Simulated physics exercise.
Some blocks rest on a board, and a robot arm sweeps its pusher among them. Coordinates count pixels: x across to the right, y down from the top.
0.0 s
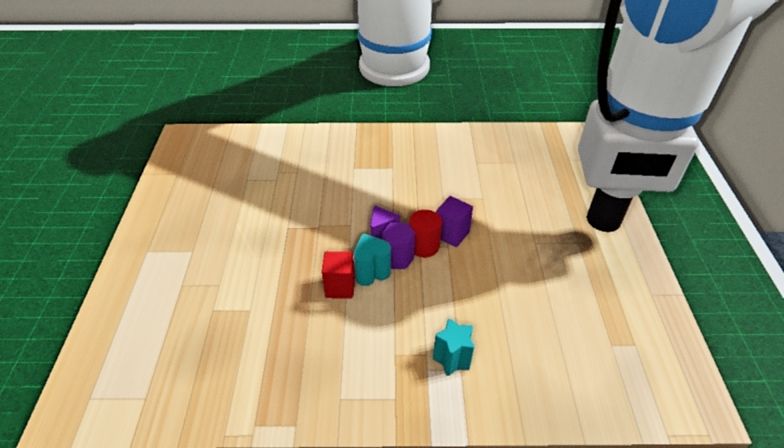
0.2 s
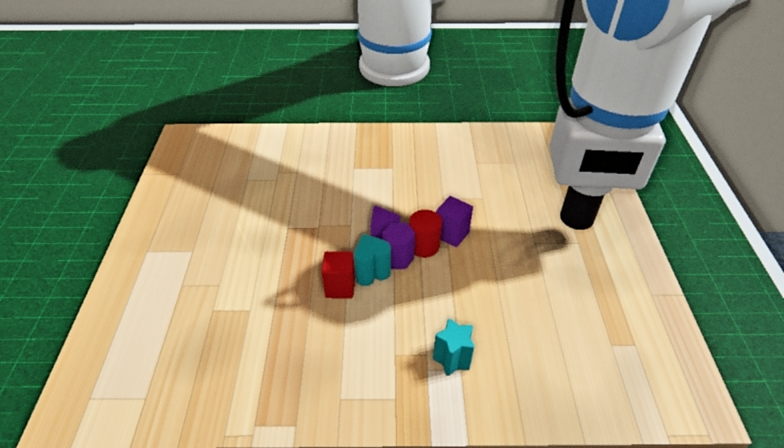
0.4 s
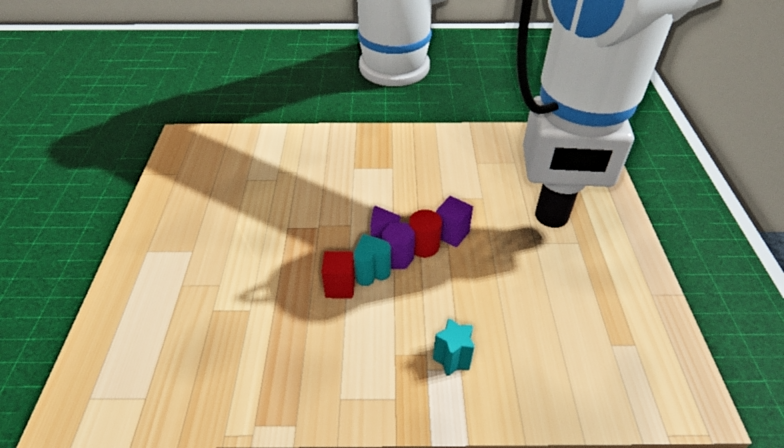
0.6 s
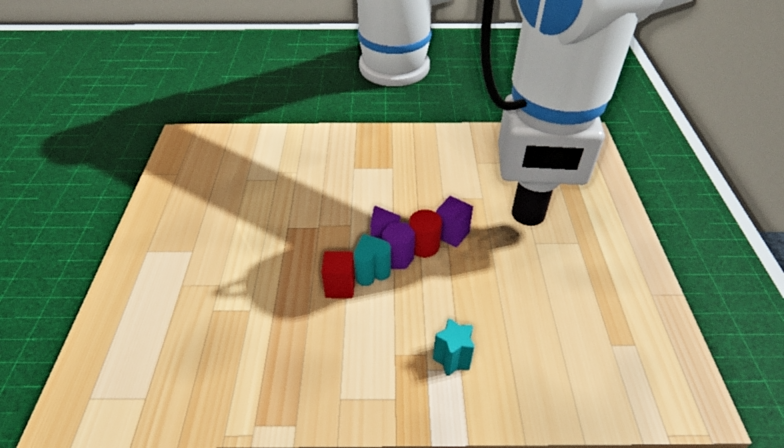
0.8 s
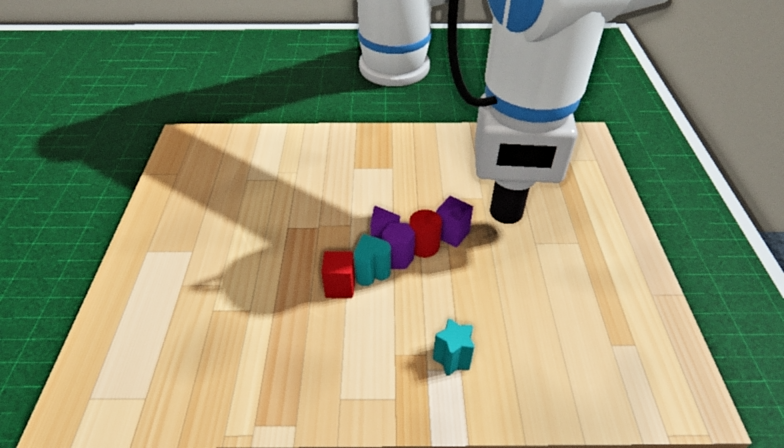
At the start, the robot arm's black pusher is at the right side of a wooden board, away from a row of red, teal and purple blocks and a separate teal star. The arm then sweeps steadily left, bringing the pusher close to the purple block at the row's right end, while the blocks stay still.
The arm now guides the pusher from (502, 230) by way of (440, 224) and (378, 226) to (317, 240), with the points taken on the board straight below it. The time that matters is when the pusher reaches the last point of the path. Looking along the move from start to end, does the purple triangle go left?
The answer is yes.
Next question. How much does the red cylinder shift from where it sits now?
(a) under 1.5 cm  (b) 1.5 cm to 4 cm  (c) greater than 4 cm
Answer: C.
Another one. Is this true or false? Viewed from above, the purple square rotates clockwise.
That is true.
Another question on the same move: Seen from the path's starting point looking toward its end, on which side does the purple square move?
Over to the right.
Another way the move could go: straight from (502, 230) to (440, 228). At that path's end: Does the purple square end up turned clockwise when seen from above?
Yes, I think so.
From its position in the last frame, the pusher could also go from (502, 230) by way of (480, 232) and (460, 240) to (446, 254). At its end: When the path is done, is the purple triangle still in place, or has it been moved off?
By the time the path is finished, it has moved at least a centimetre.
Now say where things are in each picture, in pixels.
The first frame shows lower end of the pusher at (603, 221), tops of blocks, purple triangle at (382, 215), purple six-sided block at (399, 232), red cylinder at (426, 220), purple square at (455, 208).
The second frame shows pusher at (577, 218), blocks as before.
The third frame shows pusher at (552, 216), blocks as before.
The fourth frame shows pusher at (528, 214), blocks as before.
The fifth frame shows pusher at (506, 213), purple triangle at (382, 215), purple six-sided block at (399, 232), red cylinder at (426, 220), purple square at (455, 208).
The first path, step by step. One third of the way, pusher at (442, 207); purple triangle at (366, 218), turned 25° clockwise; purple six-sided block at (394, 236), turned 20° anticlockwise; red cylinder at (393, 212); purple square at (412, 192), turned 60° clockwise.
Two thirds of the way, pusher at (376, 209); purple triangle at (338, 233), turned 45° clockwise; purple six-sided block at (394, 236), turned 25° anticlockwise; red cylinder at (363, 223); purple square at (362, 182).
At the end, pusher at (315, 223); purple triangle at (320, 244), turned 20° clockwise; purple six-sided block at (394, 236), turned 25° anticlockwise; red cylinder at (344, 232); purple square at (360, 182), turned 130° clockwise.
